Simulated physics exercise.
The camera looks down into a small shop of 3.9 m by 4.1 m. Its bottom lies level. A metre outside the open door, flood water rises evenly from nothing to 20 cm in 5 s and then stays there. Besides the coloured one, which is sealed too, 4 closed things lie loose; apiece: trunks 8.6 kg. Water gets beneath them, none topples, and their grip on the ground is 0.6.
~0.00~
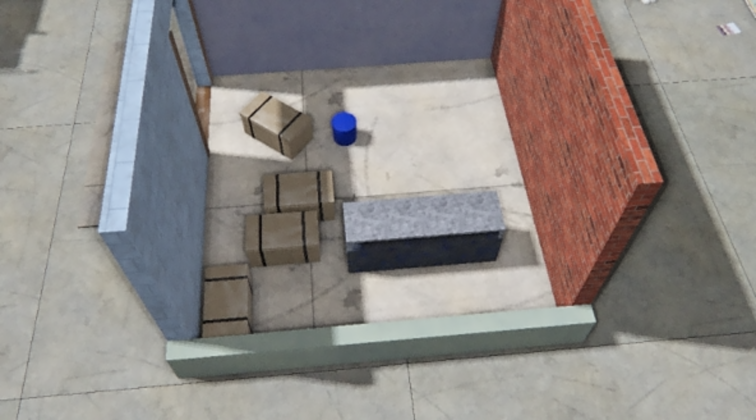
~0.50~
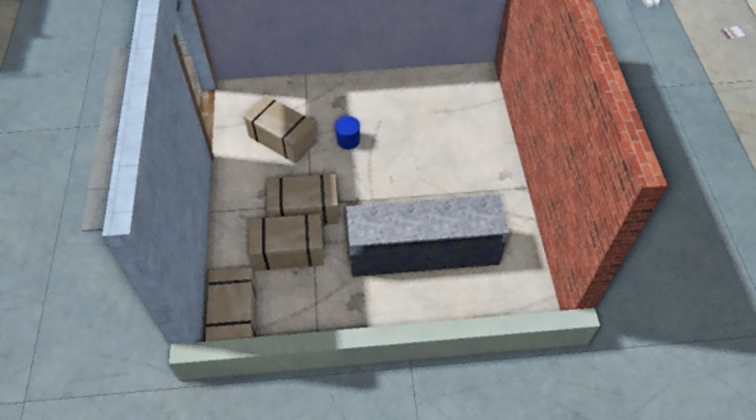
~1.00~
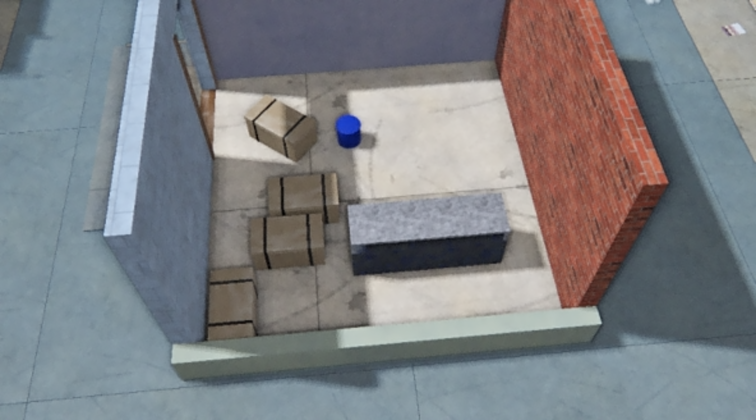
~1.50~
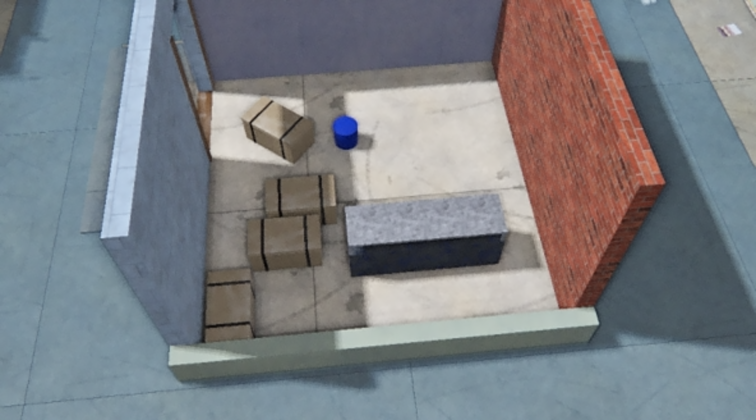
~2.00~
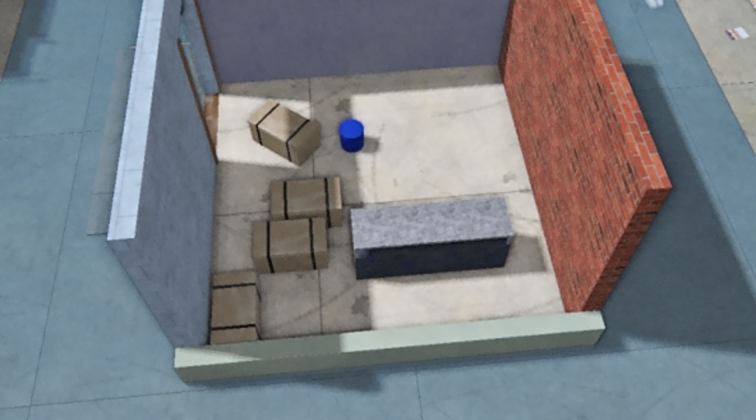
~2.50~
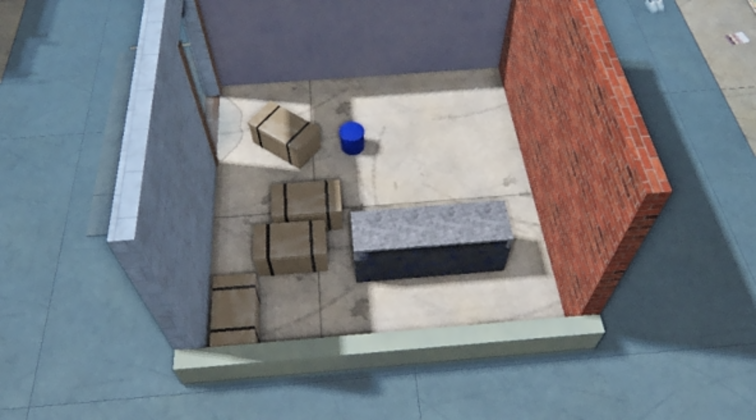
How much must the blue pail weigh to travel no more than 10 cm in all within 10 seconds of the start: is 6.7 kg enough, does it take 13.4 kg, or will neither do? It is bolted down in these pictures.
Verdict: Only the higher weight holds it.
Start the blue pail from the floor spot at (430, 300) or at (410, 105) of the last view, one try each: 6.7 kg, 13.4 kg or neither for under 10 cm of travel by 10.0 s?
In that order: Either load holds; only the larger holds.
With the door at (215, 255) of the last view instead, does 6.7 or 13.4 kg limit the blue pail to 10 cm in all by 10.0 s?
In that case the lower weight is enough.
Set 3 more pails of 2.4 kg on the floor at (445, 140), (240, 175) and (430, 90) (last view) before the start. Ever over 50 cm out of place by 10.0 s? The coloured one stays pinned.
In that order: Past it, less, more.
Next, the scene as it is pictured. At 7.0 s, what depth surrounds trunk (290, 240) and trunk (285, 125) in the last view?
Roughly 2 and 4 cm.
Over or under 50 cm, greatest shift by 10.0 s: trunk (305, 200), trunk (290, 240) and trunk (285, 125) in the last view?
In turn: Short of it, less, past it.
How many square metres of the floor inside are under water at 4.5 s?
Some 4.0 m2.
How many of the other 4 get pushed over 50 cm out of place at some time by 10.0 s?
That makes 1.
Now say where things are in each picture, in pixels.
The first picture shows the blue pail at (344, 122) rests on the ground; water covers 0.0 m2; 0 of 5 have shifted.
The second picture shows the blue pail at (348, 125), on the bottom; 0.0 m2 under water; 0 of 5 have shifted.
The third picture shows the blue pail at (348, 124) rests on the ground; 0.0 m2 under water; 0 of 5 have shifted.
The fourth picture shows the blue pail at (345, 126) rests on the ground; 0.0 m2 under water; 0 of 5 have shifted.
The fifth picture shows the blue pail at (351, 129) rests on the ground; 0.0 m2 under water; 0 of 5 have shifted.
The sixth picture shows the blue pail at (352, 131) rests on the ground; water covers 0.2 m2; 0 of 5 have shifted.
After 3.5 s the blue pail would be 0 cm from its start with 6.7 kg and 0 cm from its start with 13.4 kg; 0 cm of water round it then.
After 4.5 s the blue pail would be 0 cm from its start with 6.7 kg and 0 cm from its start with 13.4 kg; 1 cm of water round it then.
After 7.0 s the blue pail would be 27 cm from its start with 6.7 kg and 0 cm from its start with 13.4 kg; 5 cm of water round it then.
After 10.0 s the blue pail would be 55 cm from its start with 6.7 kg and 0 cm from its start with 13.4 kg; 7 cm of water round it then.
